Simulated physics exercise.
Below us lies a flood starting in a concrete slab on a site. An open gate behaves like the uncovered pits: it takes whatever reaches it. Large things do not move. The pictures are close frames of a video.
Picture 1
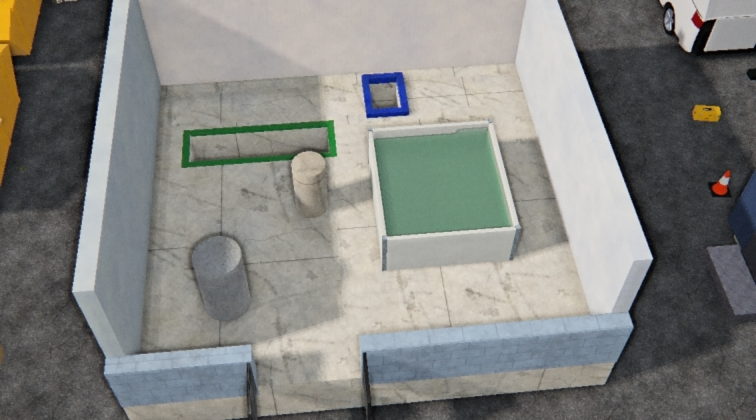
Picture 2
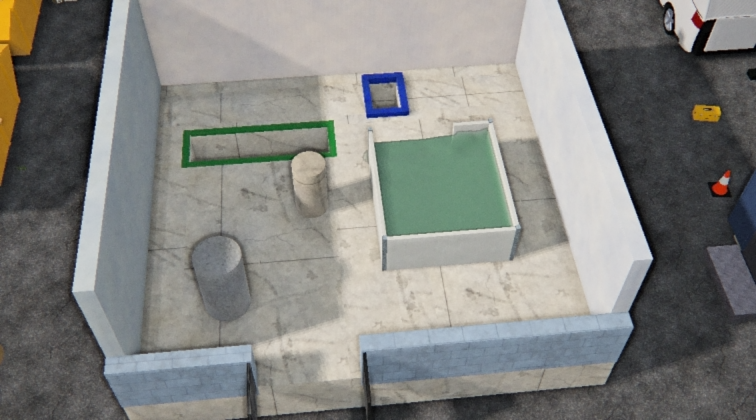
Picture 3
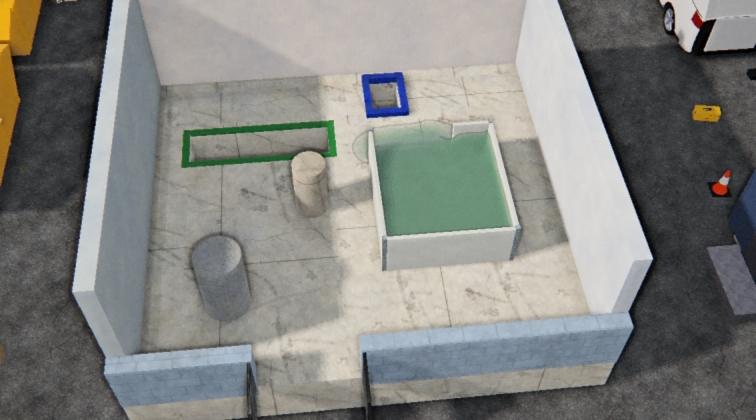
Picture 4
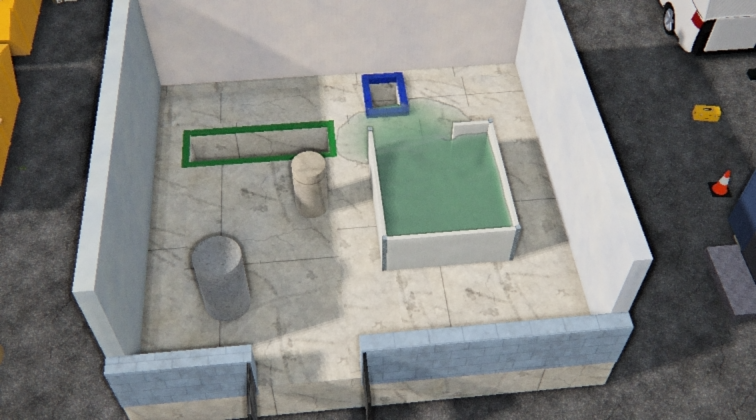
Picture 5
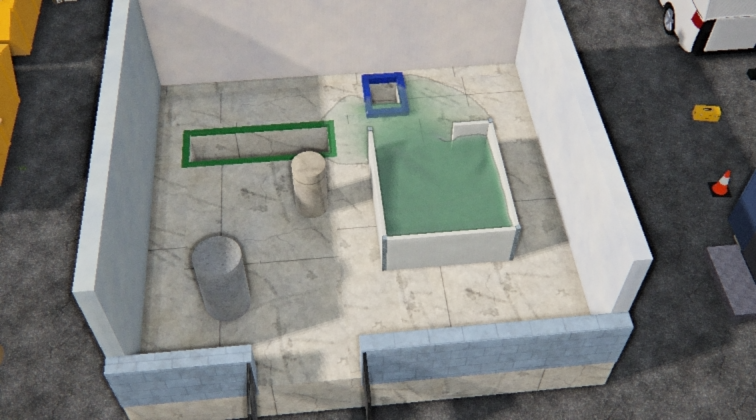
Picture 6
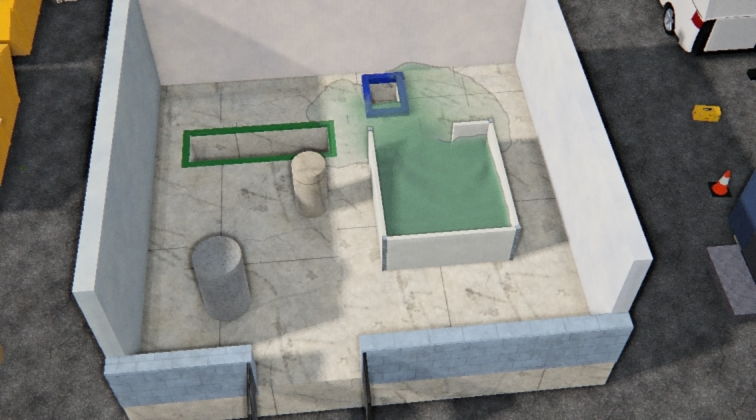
In the video, a square white-walled tank of green water stands on a tiled slab beside two cylinders, then its far wall opens and water pours out, spreading across the floor around the blue-framed pit and toward the back wall.
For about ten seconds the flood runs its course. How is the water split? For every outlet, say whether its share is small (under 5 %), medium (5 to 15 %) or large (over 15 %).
Result - gate: Small; blue pit: Large; green pit: Large.
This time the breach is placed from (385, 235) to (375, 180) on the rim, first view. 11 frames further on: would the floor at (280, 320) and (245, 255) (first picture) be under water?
In the order asked: Sodden, sodden.
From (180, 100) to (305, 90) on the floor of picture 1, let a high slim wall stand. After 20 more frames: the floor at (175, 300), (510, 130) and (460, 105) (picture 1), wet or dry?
In that order, I'd expect them to be kept clear of the flood, reached by the flood and reached by the flood.
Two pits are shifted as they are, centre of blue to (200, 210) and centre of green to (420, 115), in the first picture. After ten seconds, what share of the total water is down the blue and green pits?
Log, per cent - blue: 0, green: 85.
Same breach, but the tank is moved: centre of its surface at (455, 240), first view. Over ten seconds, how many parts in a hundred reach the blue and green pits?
Blue 12 %, green 30 %.
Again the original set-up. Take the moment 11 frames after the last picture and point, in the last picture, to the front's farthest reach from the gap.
Estimated pixel: (161, 92).
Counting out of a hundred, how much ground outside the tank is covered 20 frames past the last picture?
My estimate is near 45 per cent.
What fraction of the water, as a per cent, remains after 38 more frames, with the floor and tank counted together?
Some 70 parts in a hundred have not run off.
A moment on, water covers 20 % of the floor; the gate 0 %, the blue pit 6 %, the green pit 1 %.
Next, water covers 25 % of the floor; the gate 0 %, the blue pit 11 %, the green pit 2 %.
Then, water covers 45 % of the floor; the gate 0 %, the blue pit 15 %, the green pit 3 %.
Later, water covers 70 % of the floor; the gate 0 %, the blue pit 17 %, the green pit 13 %.
In the end, water covers 85 % of the floor; the gate 2 %, the blue pit 17 %, the green pit 23 %.
